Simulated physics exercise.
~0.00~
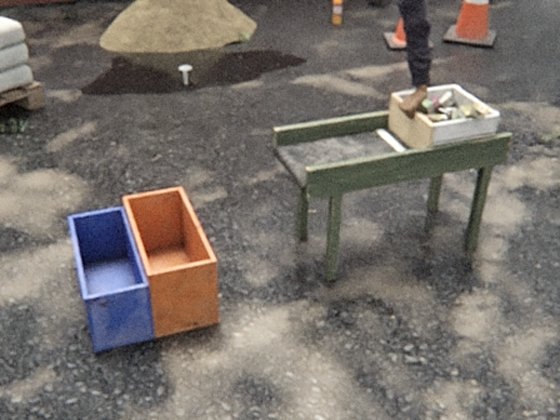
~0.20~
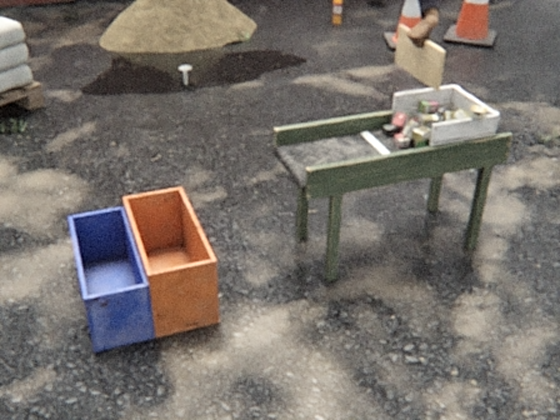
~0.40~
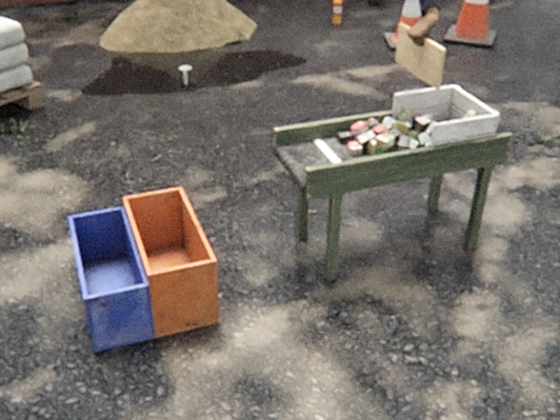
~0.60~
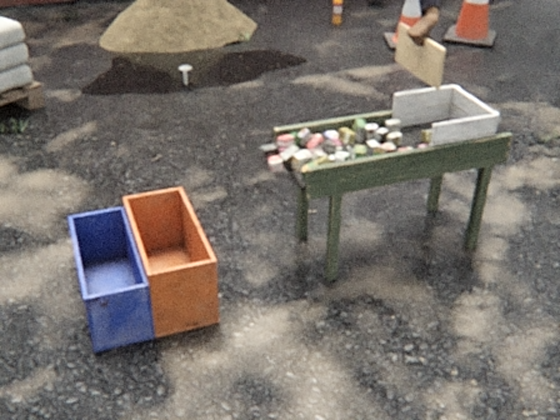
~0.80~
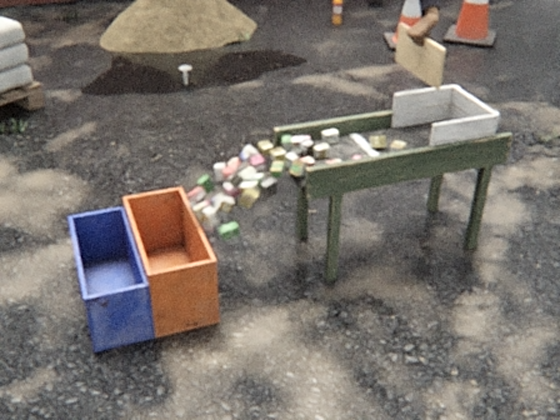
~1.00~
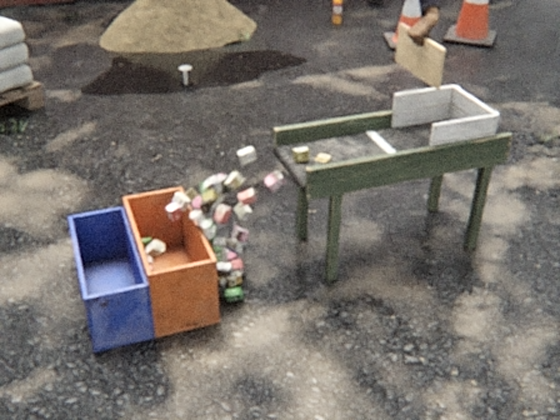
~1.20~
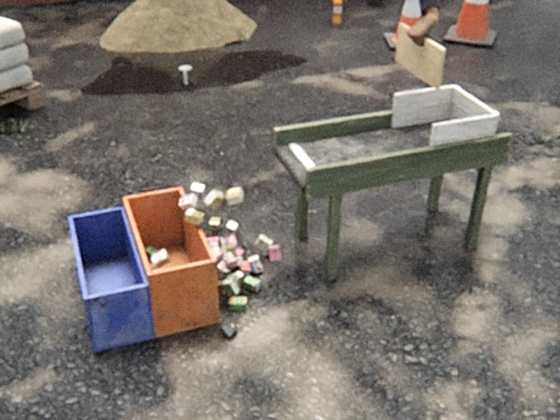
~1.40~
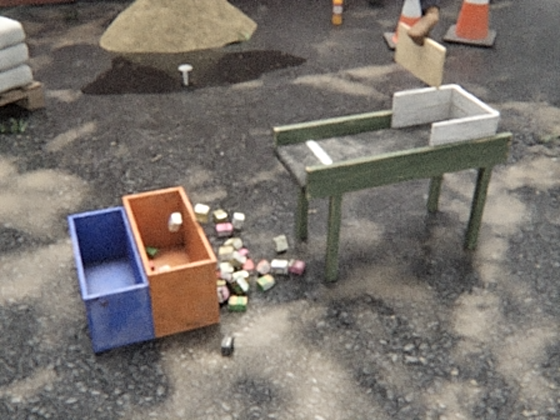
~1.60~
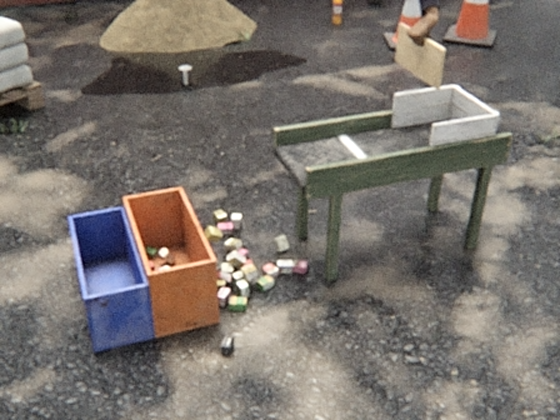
We see a hand lift a gate from a white pen on a green conveyor, and small cartons ride left and tumble off the end. Some drop into the orange bin, but most land on the ground to its right, while the blue tote stays empty.
